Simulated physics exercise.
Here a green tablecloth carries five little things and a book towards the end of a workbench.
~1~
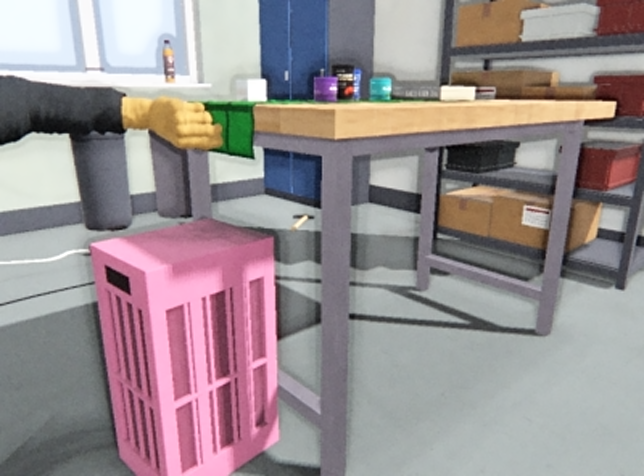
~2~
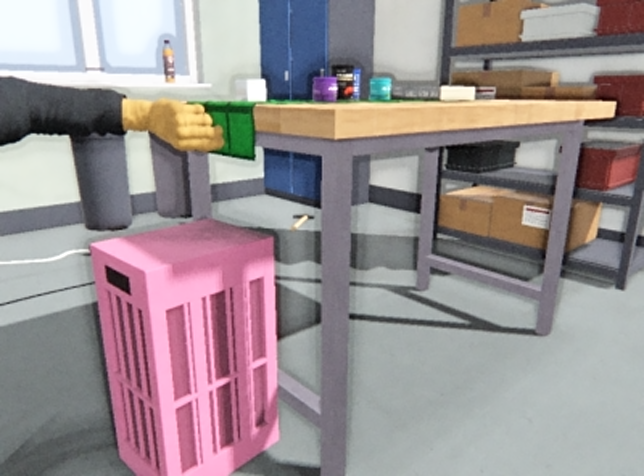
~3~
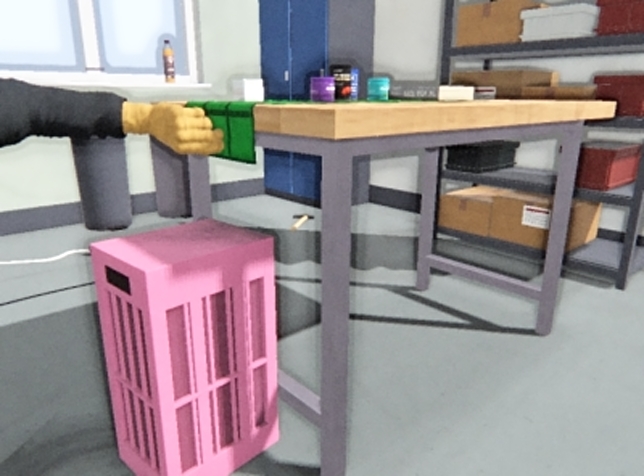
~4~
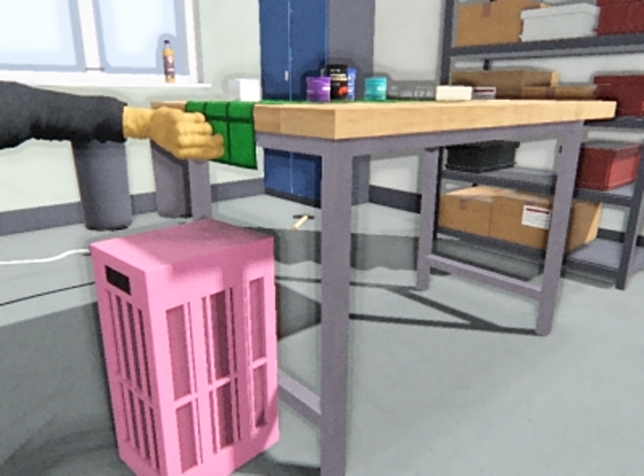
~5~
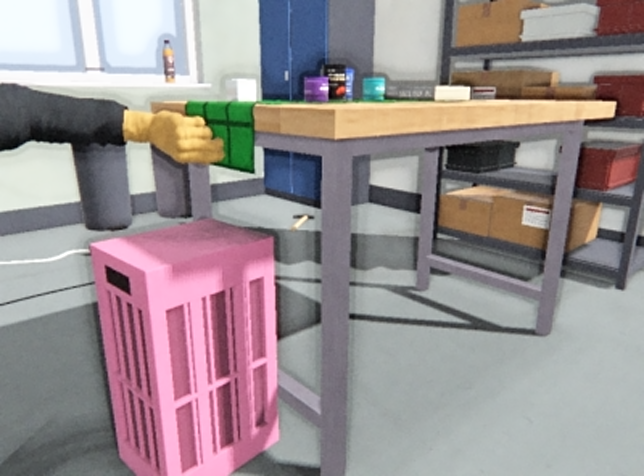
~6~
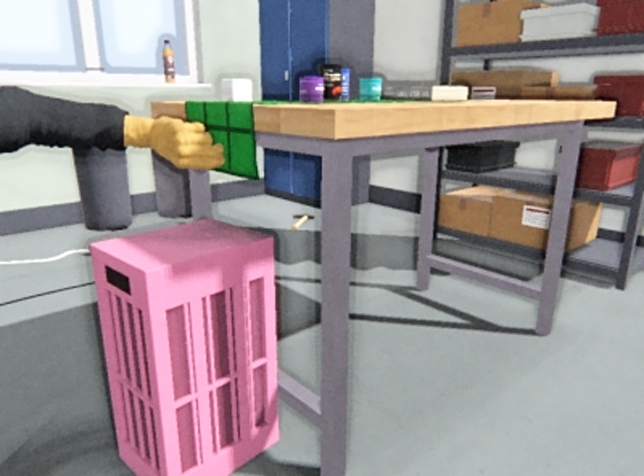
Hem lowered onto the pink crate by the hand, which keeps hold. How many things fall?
Only one fails to stay up.
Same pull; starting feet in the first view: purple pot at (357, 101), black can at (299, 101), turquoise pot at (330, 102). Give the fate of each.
Record - purple pot retained; black can retained; turquoise pot retained.
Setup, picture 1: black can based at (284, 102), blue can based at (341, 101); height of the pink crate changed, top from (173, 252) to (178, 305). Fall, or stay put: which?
In the end the black can is no longer on top and the blue can is still on top.
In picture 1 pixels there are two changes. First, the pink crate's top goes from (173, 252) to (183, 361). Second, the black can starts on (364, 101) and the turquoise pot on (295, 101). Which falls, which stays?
The black can is lost, the turquoise pot is lost.
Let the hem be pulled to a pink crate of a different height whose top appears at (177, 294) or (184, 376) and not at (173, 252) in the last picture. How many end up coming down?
We'd see 2, then 4.
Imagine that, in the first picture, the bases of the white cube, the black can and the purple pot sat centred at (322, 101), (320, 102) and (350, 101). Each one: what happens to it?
Here's how it goes: The white cube remains in place, the black can remains in place and the purple pot remains in place.
A little later, hem near (220, 197); all still up.
Next, hem on the crate; white cube gone.
When it is over, hem on the crate; white cube gone. Over the edge go one.
